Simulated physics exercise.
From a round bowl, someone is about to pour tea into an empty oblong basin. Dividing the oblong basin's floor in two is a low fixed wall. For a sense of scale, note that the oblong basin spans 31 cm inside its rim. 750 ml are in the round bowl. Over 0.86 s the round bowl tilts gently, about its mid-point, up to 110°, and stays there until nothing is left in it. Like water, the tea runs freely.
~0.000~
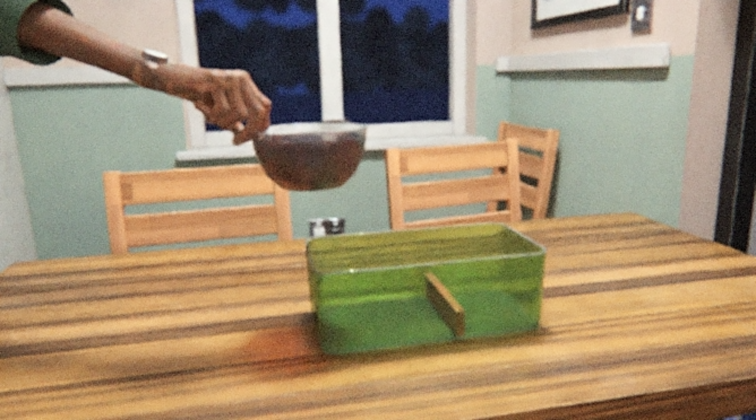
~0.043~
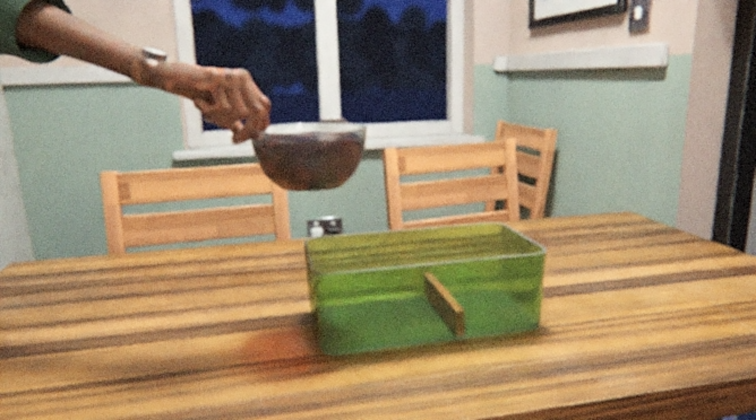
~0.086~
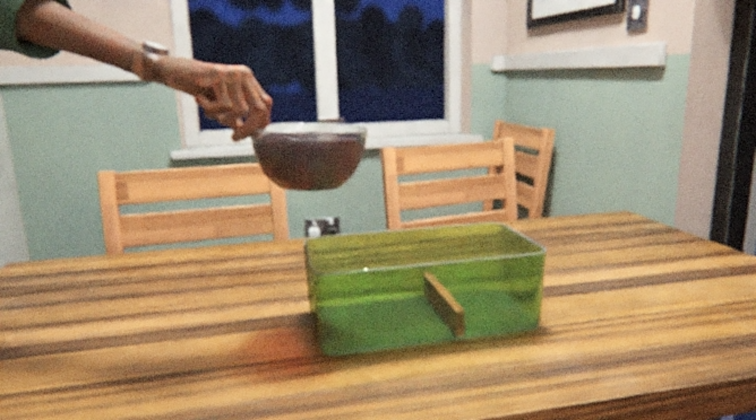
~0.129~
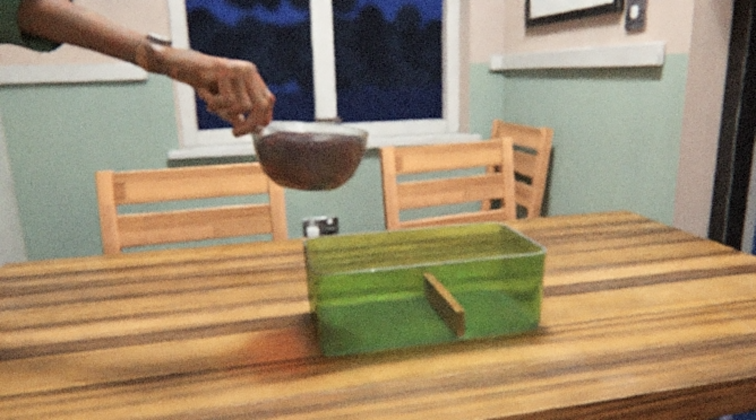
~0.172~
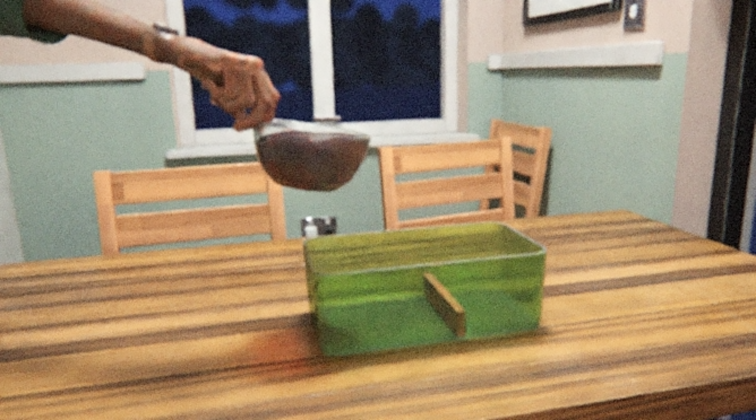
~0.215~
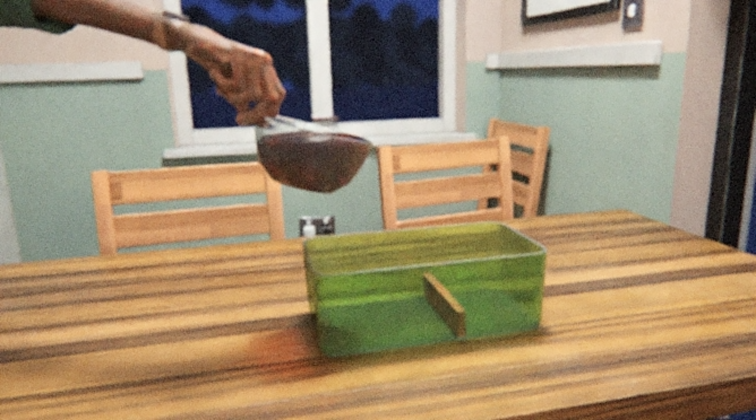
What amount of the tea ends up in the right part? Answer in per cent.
10 %.
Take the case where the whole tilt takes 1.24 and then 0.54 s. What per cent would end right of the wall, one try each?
5 then 15 %.
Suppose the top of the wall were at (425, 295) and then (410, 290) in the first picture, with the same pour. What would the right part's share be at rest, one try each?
First try about 40 %, second try about 55 %.
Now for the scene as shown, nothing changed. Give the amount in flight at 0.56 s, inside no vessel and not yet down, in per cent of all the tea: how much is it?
Around 40 percent.
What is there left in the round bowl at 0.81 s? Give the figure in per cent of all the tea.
Around 1 percent of it.
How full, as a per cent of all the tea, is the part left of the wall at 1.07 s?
Reading: Approx. 90 per cent.
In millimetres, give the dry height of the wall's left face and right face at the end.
About 14 mm on the left, about 34 mm on the right.
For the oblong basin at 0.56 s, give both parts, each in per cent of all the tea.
Around 26 on the left and around 0 on the right.
Then, 0.56 s in, the tilt is 80° and 34 per cent is still to pour, 25 is left of the wall and 0 right of it.
Then, 0.81 s in, the tilt is 109° and 1 per cent is still to pour, 90 is left of the wall and 3 right of it.
Then, 1.07 s in, the tilt is 110° and 0 per cent is still to pour, 90 is left of the wall and 9 right of it.
Then, 1.36 s in, the tilt is 110° and 0 per cent is still to pour, 89 is left of the wall and 10 right of it.
Finally, 89 per cent lies left of the wall, 10 right of it and 1 outside.
